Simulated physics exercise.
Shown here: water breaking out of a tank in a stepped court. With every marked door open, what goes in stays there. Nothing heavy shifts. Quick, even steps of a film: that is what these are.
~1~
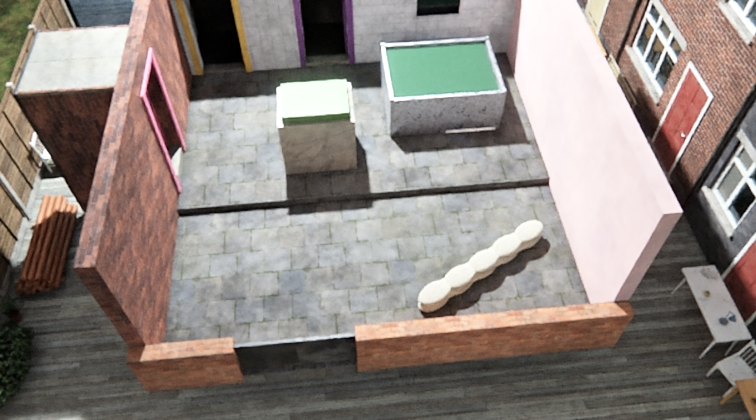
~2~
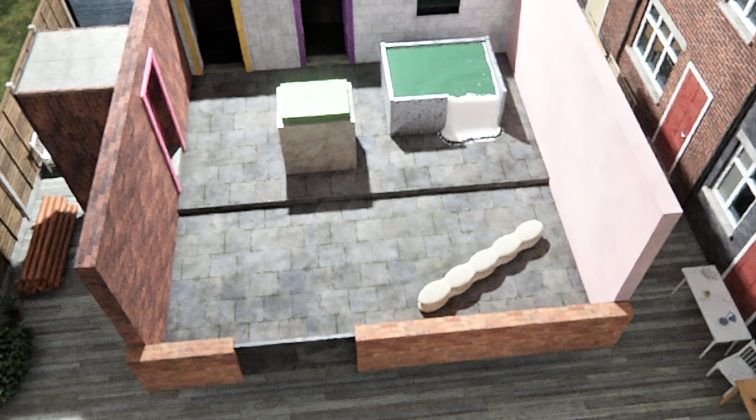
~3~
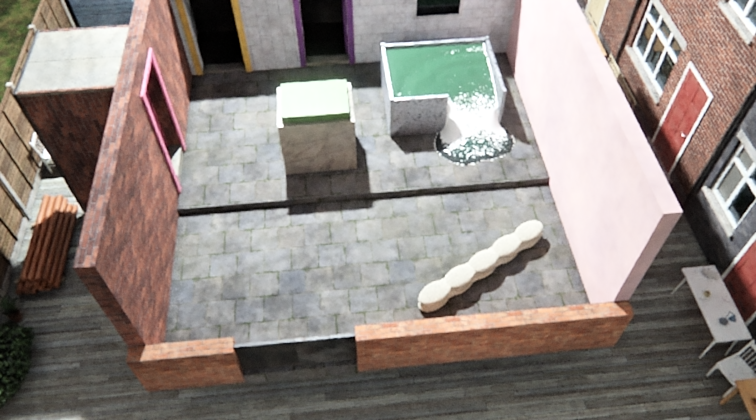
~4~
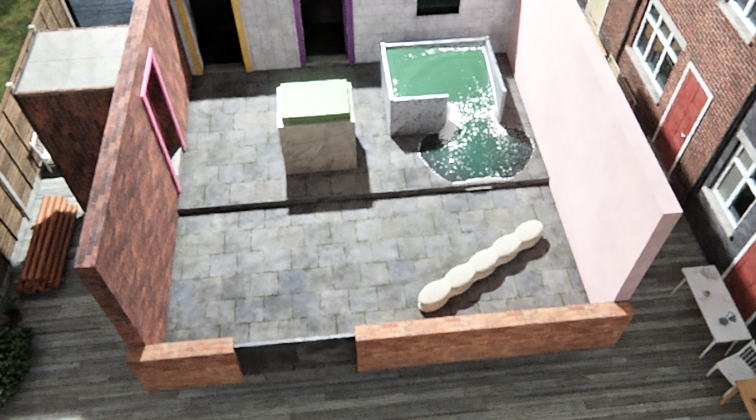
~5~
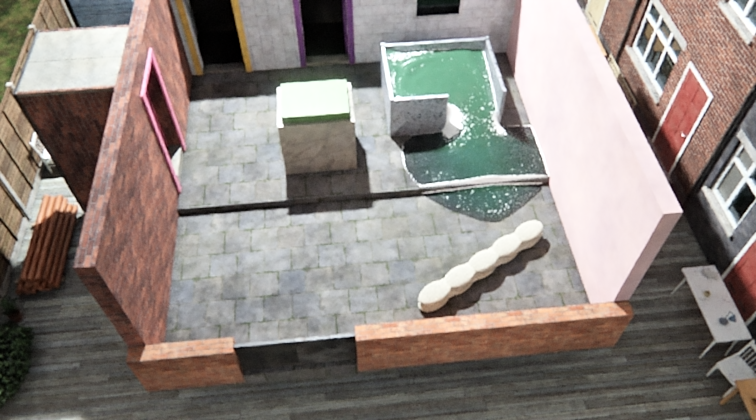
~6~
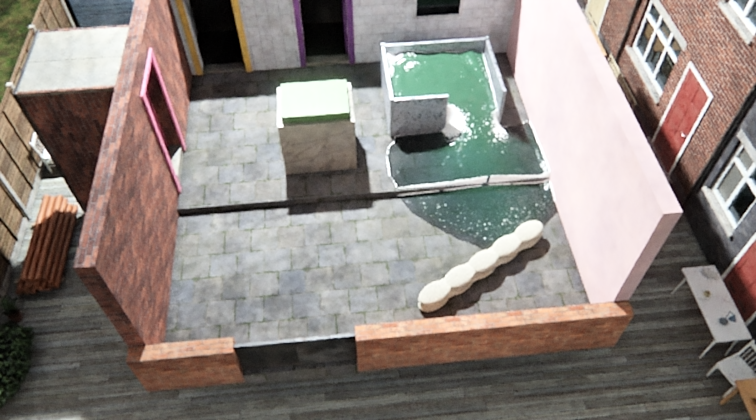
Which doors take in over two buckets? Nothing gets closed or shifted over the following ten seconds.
At the end, the purple door will respect the limit, the pink door will respect the limit, the yellow door will respect the limit.
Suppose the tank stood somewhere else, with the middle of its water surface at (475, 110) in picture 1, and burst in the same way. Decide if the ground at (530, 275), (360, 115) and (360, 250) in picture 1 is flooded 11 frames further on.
Result: Inundated; spared; inundated.
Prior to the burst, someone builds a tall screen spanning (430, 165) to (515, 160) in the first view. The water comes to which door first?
The door marked purple.
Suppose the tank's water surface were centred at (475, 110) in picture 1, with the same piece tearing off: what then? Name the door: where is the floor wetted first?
The pink-painted one comes first.
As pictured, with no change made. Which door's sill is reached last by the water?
From what the pictures show, it's the door marked purple.
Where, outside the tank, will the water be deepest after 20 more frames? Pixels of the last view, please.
Deepest spot: Around (163, 368).
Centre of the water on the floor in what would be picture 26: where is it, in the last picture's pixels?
I'd say near (421, 211).
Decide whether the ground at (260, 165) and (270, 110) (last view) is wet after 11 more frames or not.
Taking them as listed, I'd call them not wet and not wet.
A moment on, water covers 25 % of the floor; the purple door not reached, the pink door not reached, the yellow door not reached.
Next, water covers 35 % of the floor; the purple door not reached, the pink door not reached, the yellow door not reached.
Then, water covers 50 % of the floor; the purple door not reached, the pink door not reached, the yellow door not reached.
Later, water covers 65 % of the floor; the purple door not reached, the pink door wet at the sill, nothing in, the yellow door not reached.
In the end, water covers 70 % of the floor; the purple door wet at the sill, nothing in, the pink door wet at the sill, nothing in, the yellow door wet at the sill, nothing in.
